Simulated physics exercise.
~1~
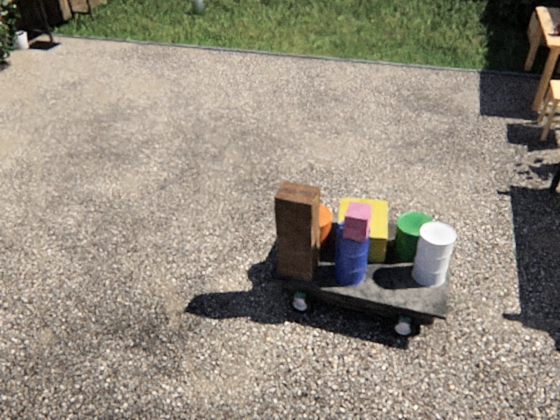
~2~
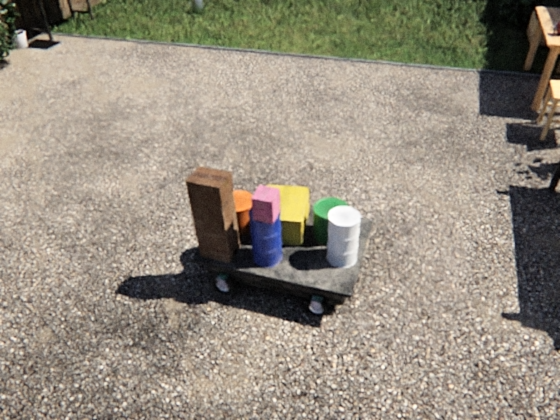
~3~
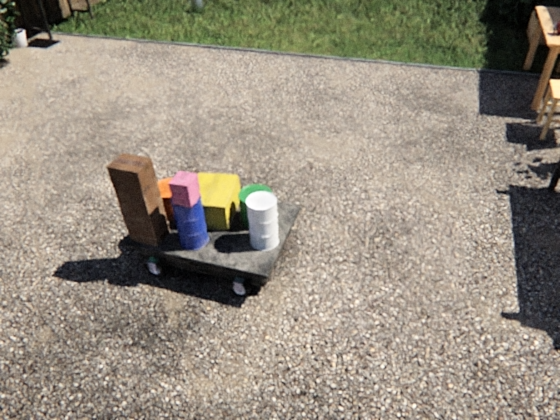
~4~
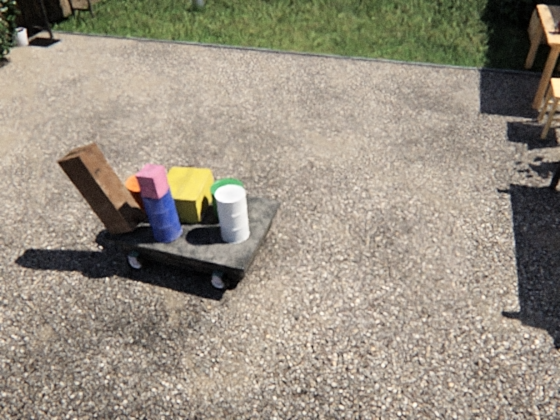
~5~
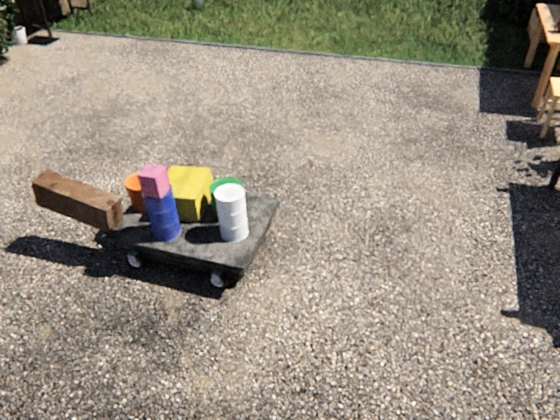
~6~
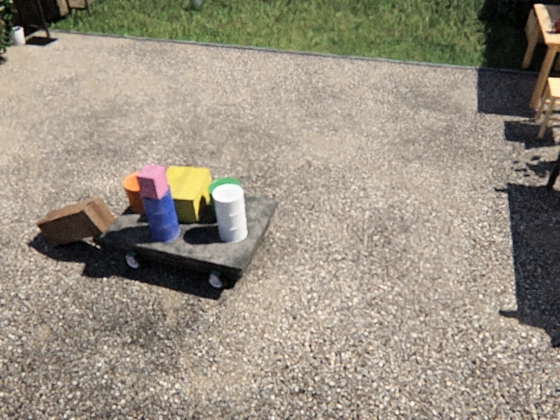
Small flat cart carrying coloured containers rolling left across gravelly paving and stopping, its tall brown box toppling off the left end.
